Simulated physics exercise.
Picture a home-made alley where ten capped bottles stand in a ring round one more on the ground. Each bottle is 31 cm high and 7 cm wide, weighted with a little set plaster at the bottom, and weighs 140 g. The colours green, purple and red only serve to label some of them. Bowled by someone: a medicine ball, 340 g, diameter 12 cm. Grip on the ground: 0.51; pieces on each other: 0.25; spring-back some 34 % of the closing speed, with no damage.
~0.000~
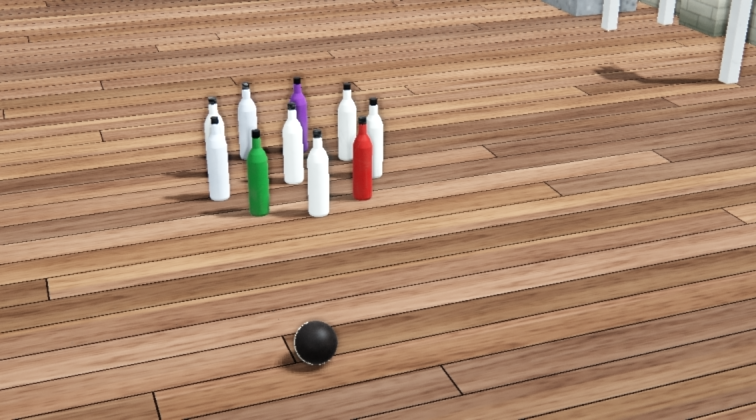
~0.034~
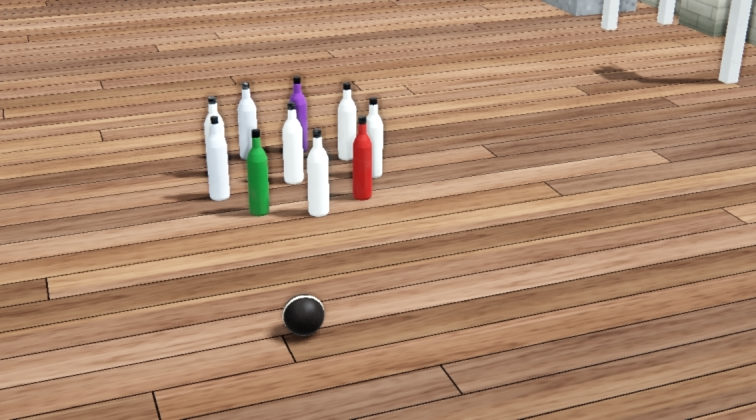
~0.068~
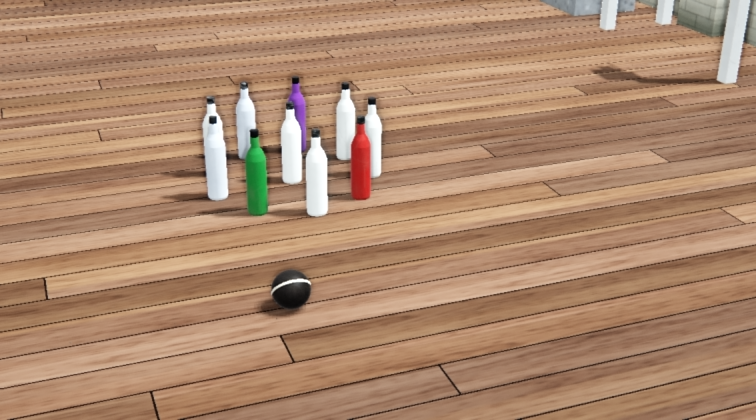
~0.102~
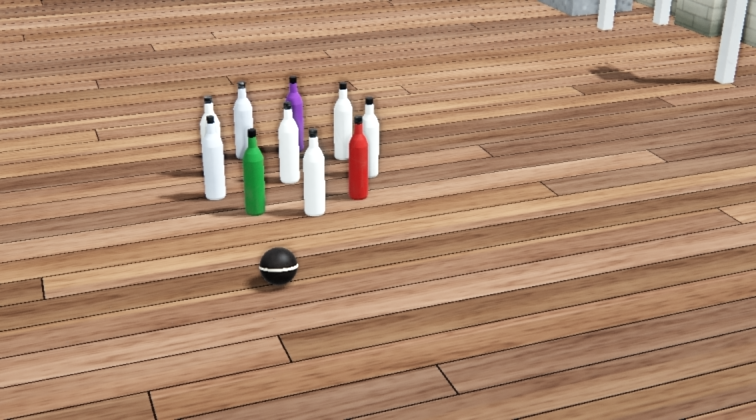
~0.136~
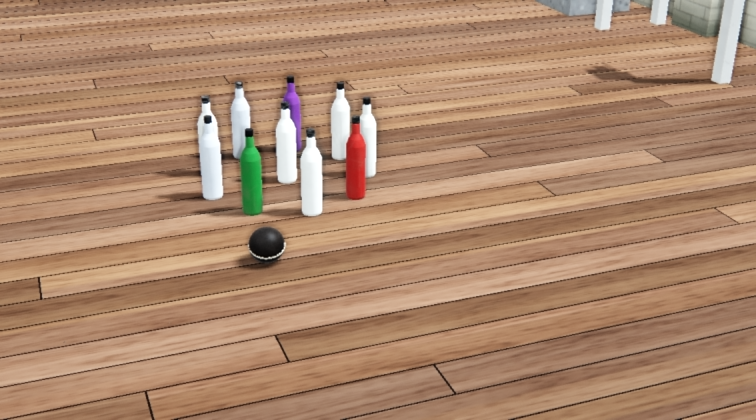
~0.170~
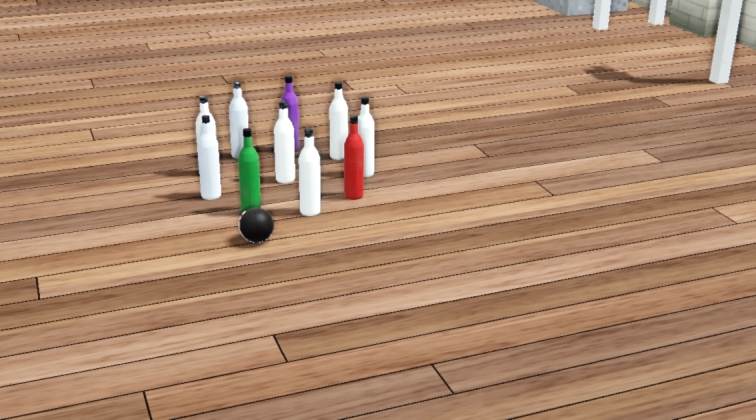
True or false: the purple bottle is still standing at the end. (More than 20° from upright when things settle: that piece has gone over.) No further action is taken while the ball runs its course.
True.
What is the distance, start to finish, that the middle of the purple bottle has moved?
About 0 cm from where it started.
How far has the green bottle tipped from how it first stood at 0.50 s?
It's at some 60 degrees.
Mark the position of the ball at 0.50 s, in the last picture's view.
Check around pixel (237, 140).
After 0.34 s, ball still moving; none of the 10 bottles over, 2 disturbed; purple bottle unmoved; green bottle 20° from how it stood.
After 0.50 s, ball still moving; 1 of the 10 bottles over; purple bottle unmoved; green bottle 59° from how it stood.
After 1.20 s, ball still moving; 2 of the 10 bottles over; purple bottle unmoved; green bottle lying flat.
In the end (2.1 s), ball rolling away; 2 of the 10 bottles over; purple bottle unmoved; green bottle lying flat; red bottle unmoved. From the last view, middles, purple bottle near (290, 114), green bottle near (401, 101).
